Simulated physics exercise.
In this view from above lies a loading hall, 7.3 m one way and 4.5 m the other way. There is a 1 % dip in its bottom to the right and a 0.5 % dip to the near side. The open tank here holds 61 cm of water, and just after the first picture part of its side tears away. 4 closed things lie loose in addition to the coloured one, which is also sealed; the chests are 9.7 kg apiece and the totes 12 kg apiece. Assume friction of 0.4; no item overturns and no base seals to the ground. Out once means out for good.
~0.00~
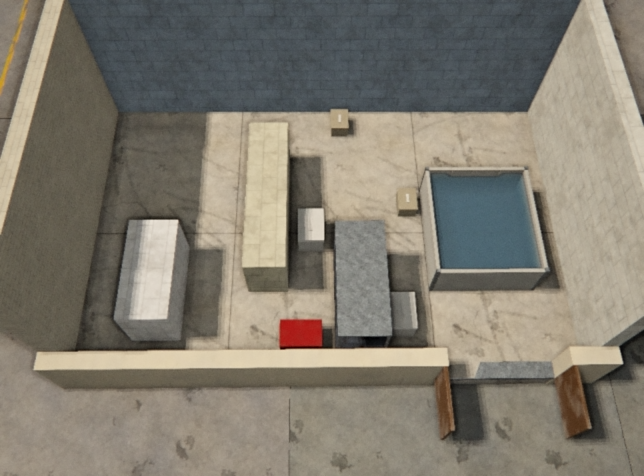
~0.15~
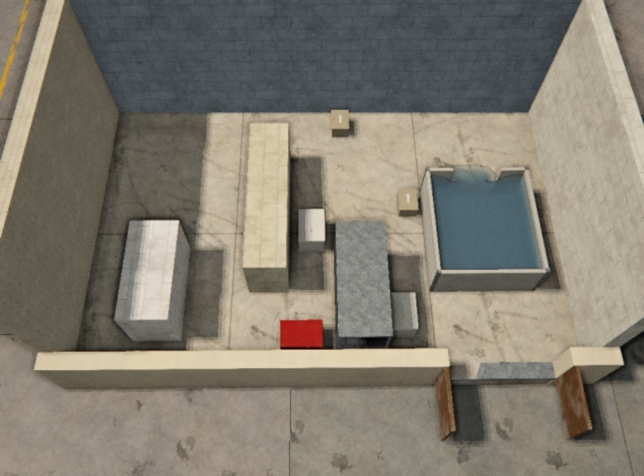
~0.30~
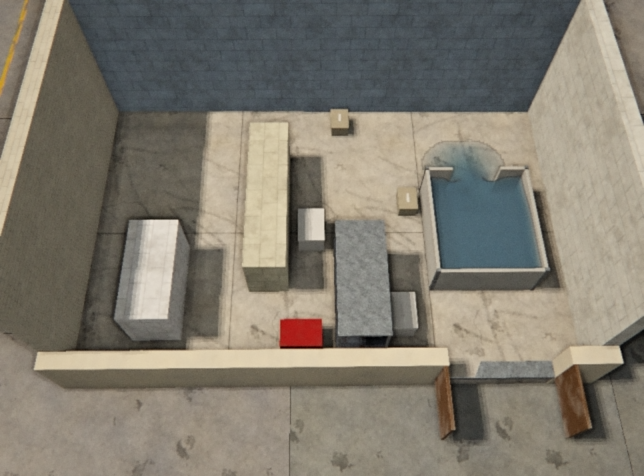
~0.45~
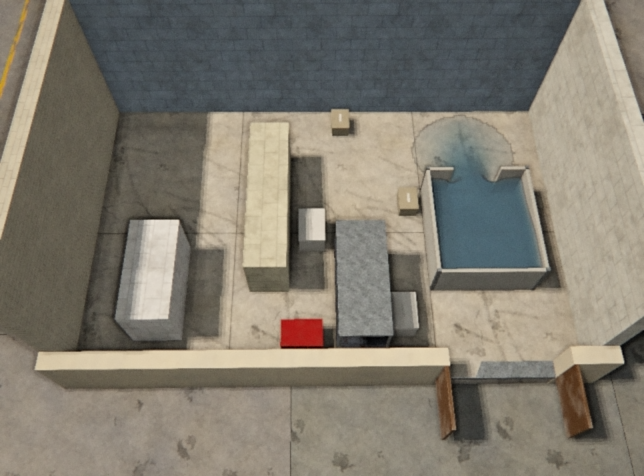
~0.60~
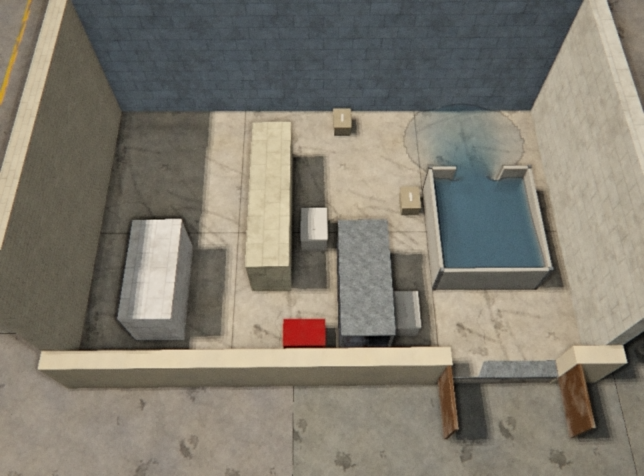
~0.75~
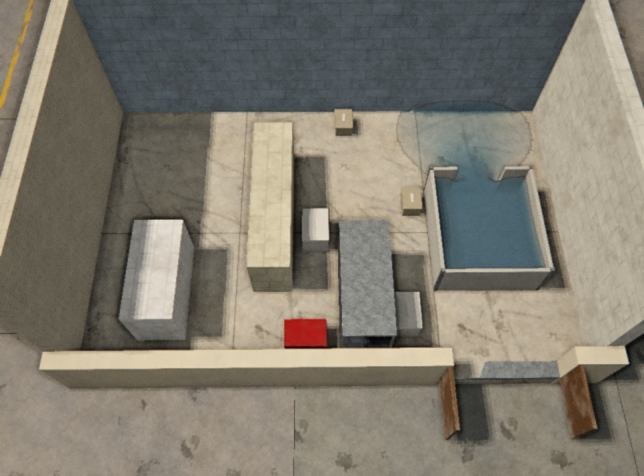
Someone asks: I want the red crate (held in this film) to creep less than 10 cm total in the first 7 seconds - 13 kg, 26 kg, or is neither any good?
I'd bet only the heavier pick is sufficient.
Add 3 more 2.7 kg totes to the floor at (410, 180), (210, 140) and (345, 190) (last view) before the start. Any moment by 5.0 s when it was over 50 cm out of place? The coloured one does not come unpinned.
In turn: Less, over, more.
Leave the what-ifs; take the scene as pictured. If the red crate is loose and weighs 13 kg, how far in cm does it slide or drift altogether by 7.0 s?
Adding it all up, something like 20 cm.
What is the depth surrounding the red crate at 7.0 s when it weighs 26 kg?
About 5 cm.
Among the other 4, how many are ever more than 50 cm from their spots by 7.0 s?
That makes 2.
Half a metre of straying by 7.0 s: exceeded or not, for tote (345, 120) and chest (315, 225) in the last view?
In order: Beyond the mark, beyond the mark.
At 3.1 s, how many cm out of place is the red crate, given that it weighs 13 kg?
Displacement near 0 cm.
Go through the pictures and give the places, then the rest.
The first frame shows the red crate at (300, 332) rests on the ground; 2.6 m2 under water; 0 of 5 have shifted.
The second frame shows the red crate at (301, 333), on the bottom; 3.1 m2 under water; 0 of 5 have shifted.
The third frame shows the red crate at (301, 332) rests on the ground; 3.7 m2 under water; 0 of 5 have shifted.
The fourth frame shows the red crate at (302, 332) rests on the ground; 4.6 m2 under water; 0 of 5 have shifted.
The fifth frame shows the red crate at (304, 332) rests on the ground; water covers 5.3 m2; 0 of 5 have shifted.
The sixth frame shows the red crate at (305, 332), on the bottom; water covers 5.7 m2; 0 of 5 have shifted.
After 1.4 s the red crate would be 0 cm from its start with 13 kg and 0 cm from its start with 26 kg; 0 cm of water round it then.
After 3.1 s the red crate would be 0 cm from its start with 13 kg and 0 cm from its start with 26 kg; 0 cm of water round it then.
After 4.9 s the red crate would be 0 cm from its start with 13 kg and 0 cm from its start with 26 kg; 3 cm of water round it then.
After 7.0 s the red crate would be 17 cm from its start with 13 kg and 1 cm from its start with 26 kg; 5 cm of water round it then.
